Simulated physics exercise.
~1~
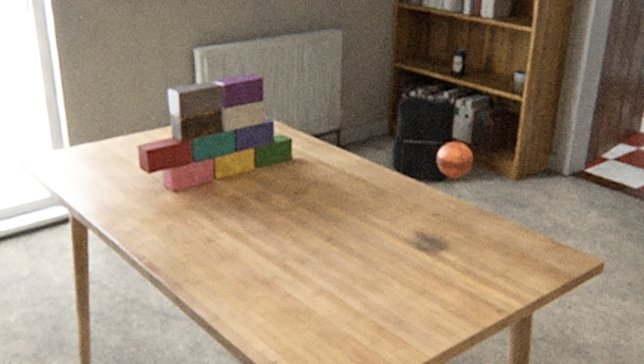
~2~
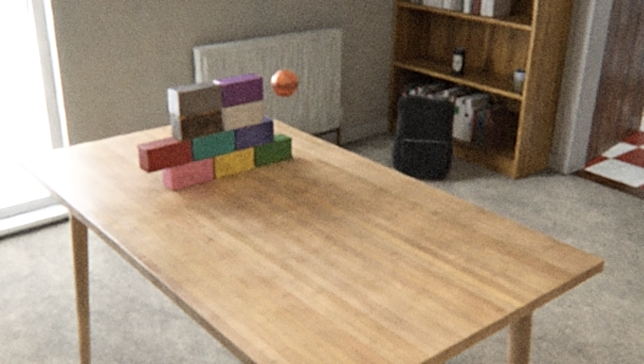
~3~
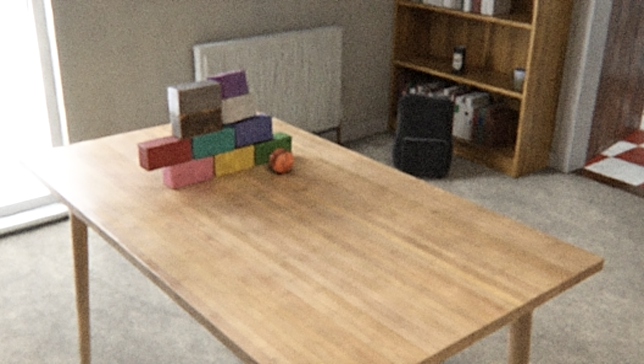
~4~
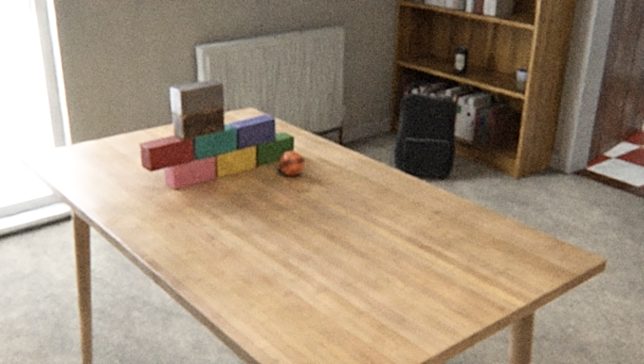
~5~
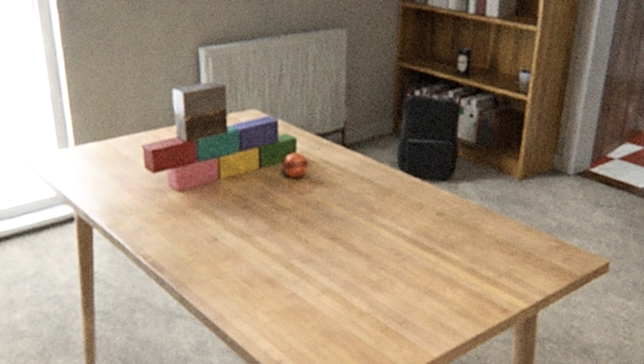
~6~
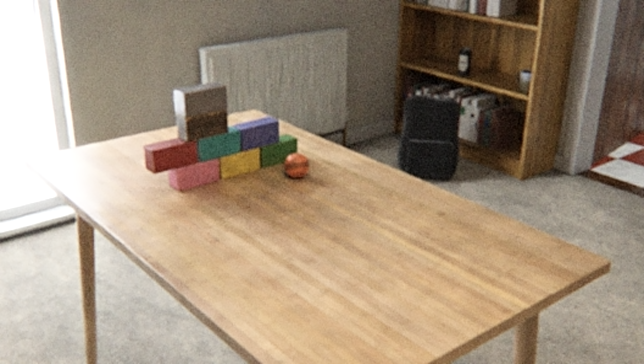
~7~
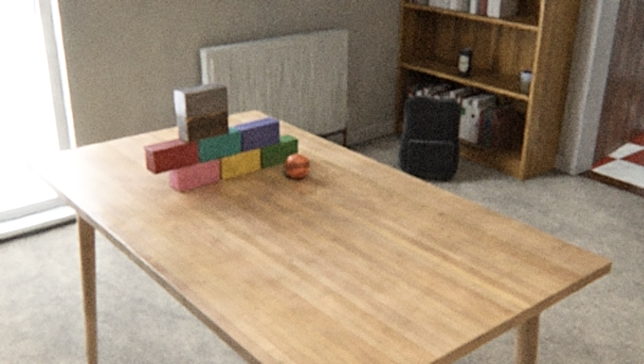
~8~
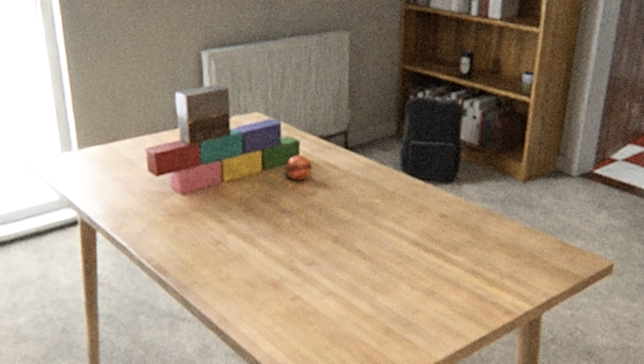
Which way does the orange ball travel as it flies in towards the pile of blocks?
The orange ball travels to the left as it flies in towards the pile.
